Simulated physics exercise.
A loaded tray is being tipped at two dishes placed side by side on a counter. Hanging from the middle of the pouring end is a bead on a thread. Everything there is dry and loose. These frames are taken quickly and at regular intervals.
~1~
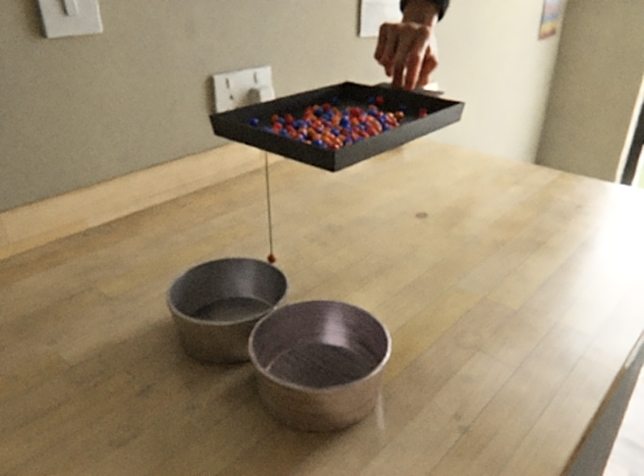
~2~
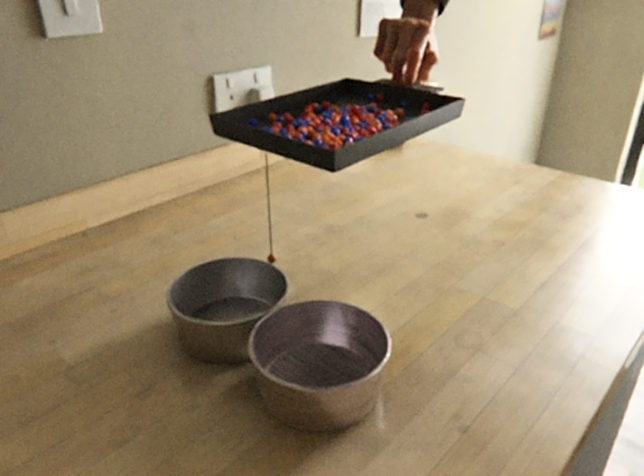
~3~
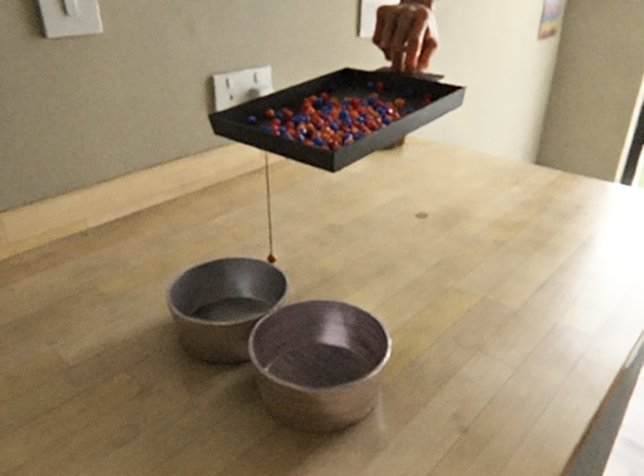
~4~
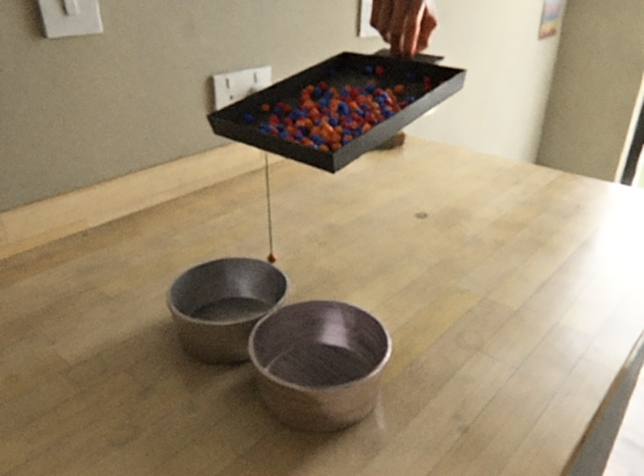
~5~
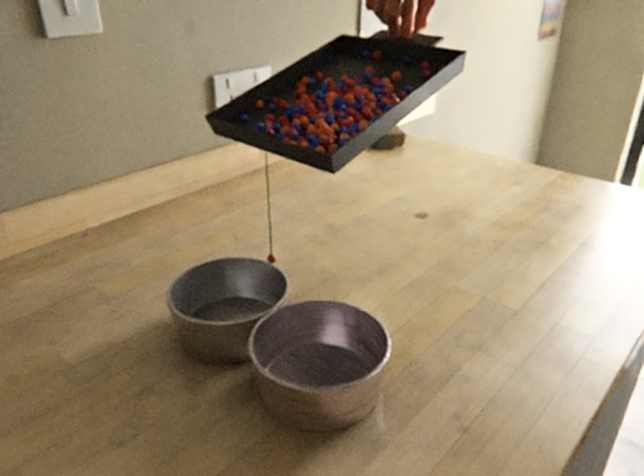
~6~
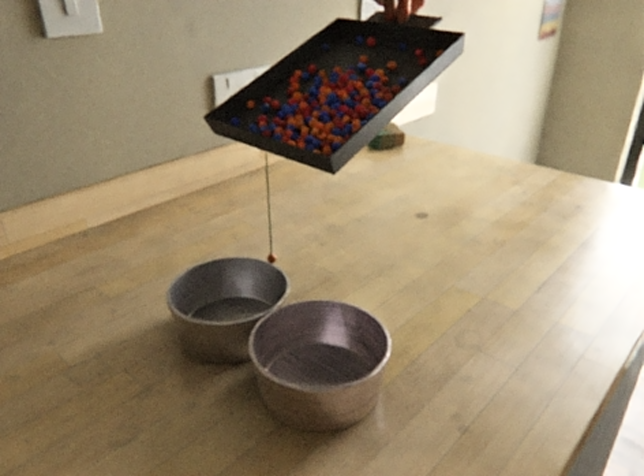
A hand at the upper right grips the far end of a black tray above a pale wooden counter, seen from slightly above by a still camera. Red, orange and blue beads cover the tray, a reddish bead hangs on a thread beneath its near end, and two round metallic dishes sit side by side below. The hand raises the far end steadily, steepening the tray as the beads shift toward its lower end.
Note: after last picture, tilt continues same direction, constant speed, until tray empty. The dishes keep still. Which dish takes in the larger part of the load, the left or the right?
Larger portion: Left.
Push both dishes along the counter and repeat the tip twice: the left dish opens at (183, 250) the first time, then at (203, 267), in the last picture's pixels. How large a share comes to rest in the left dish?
Around 10 and around 30 per cent, in that order.
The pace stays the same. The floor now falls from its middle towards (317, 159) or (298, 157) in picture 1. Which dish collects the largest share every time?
Try 1: The right-side dish; try 2: The right-side dish.
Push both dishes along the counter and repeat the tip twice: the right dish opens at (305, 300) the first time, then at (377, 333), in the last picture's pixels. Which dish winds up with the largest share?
The first try: The dish on the right. The second: The left dish.
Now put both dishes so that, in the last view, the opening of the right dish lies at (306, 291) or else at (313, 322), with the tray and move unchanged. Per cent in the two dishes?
About 40 per cent, then about 70 per cent.
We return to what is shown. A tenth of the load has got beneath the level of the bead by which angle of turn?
Approx. 90° from level.
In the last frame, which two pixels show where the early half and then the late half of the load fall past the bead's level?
It passes near (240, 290) first and then near (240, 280).
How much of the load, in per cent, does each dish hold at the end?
Final share: Left dish at 60 per cent, right dish at 20 per cent.
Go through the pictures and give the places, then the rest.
In the first picture, corners of the pouring end (213, 115) and (334, 149), level; middle of the load (337, 130), round plastic beads; left dish (182, 331); right dish (271, 395); bead on its thread (272, 258).
In the second picture, corners of the pouring end (212, 115) and (334, 149), level; middle of the load (337, 129).
In the third picture, corners of the pouring end (212, 115) and (333, 150), tipped barely, level across its low end; middle of the load (336, 125), just a few on the move.
In the fourth picture, corners of the pouring end (210, 115) and (332, 152), tipped a little, level across its low end; middle of the load (335, 118), about a tenth on the move.
In the fifth picture, corners of the pouring end (208, 115) and (330, 153), tipped clearly, level across its low end; middle of the load (332, 113), roughly a quarter on the move.
In the sixth picture, corners of the pouring end (207, 116) and (329, 155), tipped clearly, level across its low end; middle of the load (326, 111), almost all on the move; left dish (182, 331); right dish (271, 395).
Just after the last frame, tray tipped steeply; almost all on the tray; just a few in the air.
A moment on, tray tipped past a quarter turn; roughly a quarter on the tray; about a tenth in the right dish; roughly a quarter in the left dish; about a tenth outside both; roughly a third in the air.
Further on, tray tipped past a quarter turn; roughly a quarter in the right dish; roughly half in the left dish; roughly a quarter outside both; just a few in the air.
When it is over, tray tipped past a quarter turn; roughly a quarter in the right dish; roughly half in the left dish; roughly a quarter outside both.
